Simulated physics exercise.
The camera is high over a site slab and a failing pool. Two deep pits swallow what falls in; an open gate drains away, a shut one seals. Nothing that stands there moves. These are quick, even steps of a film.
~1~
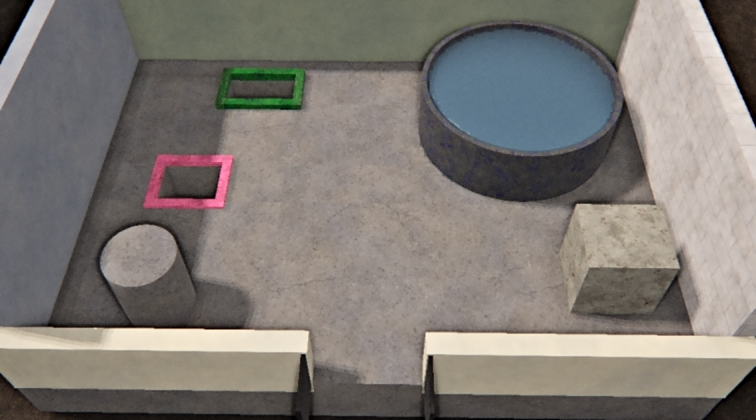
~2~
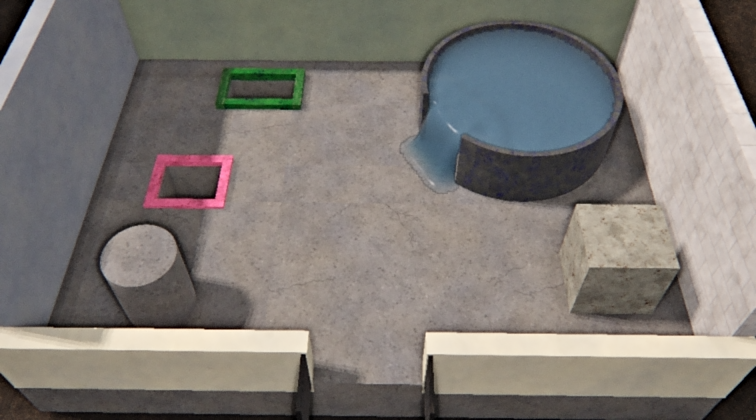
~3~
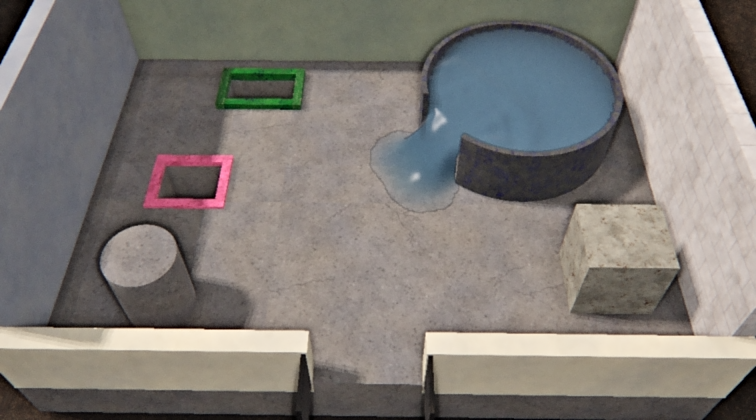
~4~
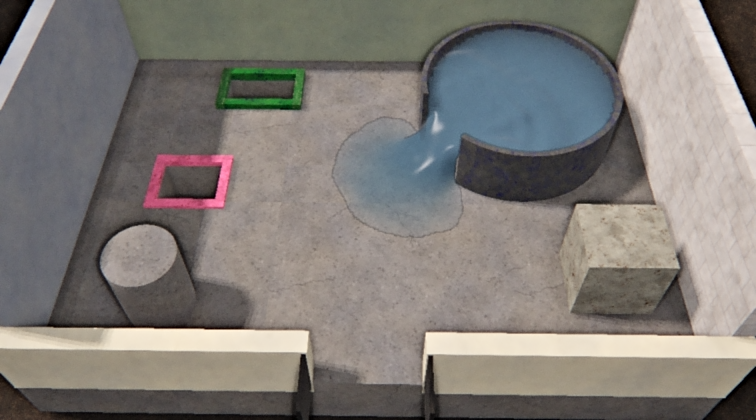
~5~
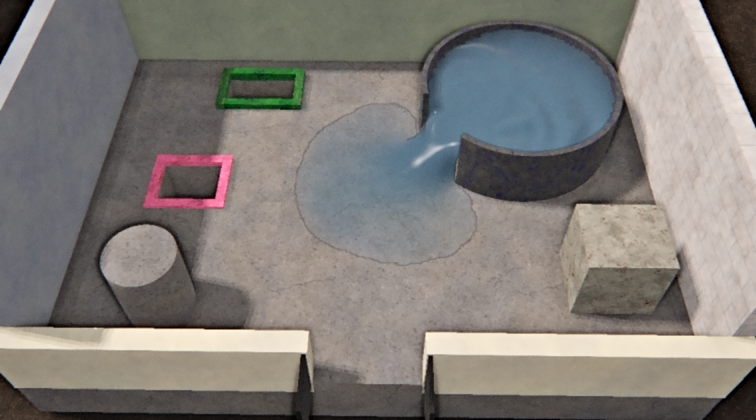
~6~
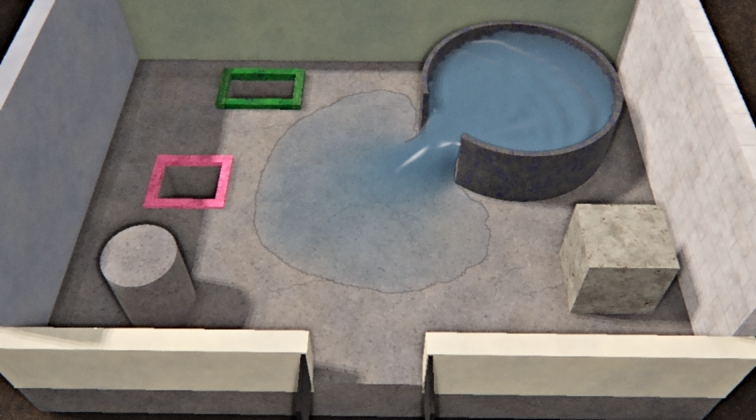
In this clip, still water sits in a round pool at the right of a walled slab, then pours through a gap in the pool's left side and spreads across the floor toward the left in a widening, rounded sheet.
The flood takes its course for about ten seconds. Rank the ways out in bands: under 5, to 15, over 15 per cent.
One by one: The gate takes from 5 to 15 %; the pink pit takes above 15 %; the green pit takes not even 5 %.
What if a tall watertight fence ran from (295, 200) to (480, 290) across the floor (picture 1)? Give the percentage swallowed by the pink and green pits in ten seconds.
Parts in a hundred: Pink 10, green 8.
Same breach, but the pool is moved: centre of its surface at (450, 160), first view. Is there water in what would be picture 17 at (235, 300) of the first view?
Answer: Flooded.
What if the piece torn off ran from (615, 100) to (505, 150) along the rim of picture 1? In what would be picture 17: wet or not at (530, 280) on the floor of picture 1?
There: Wet.
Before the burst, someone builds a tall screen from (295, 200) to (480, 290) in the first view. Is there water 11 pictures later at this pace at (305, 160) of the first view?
Answer: Wet.
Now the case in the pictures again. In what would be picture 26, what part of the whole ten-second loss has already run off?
About 30 per cent.
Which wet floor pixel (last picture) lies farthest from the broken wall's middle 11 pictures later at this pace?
Around (38, 358).
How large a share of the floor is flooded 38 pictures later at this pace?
Some 75 per cent.
A moment on, water covers 50 % of the floor; the gate 0 %, the pink pit 1 %, the green pit 0 %.
Next, water covers 60 % of the floor; the gate 2 %, the pink pit 3 %, the green pit 0 %.
Then, water covers 65 % of the floor; the gate 4 %, the pink pit 6 %, the green pit 0 %.
Later, water covers 75 % of the floor; the gate 8 %, the pink pit 12 %, the green pit 0 %.
In the end, water covers 85 % of the floor; the gate 12 %, the pink pit 18 %, the green pit 2 %.
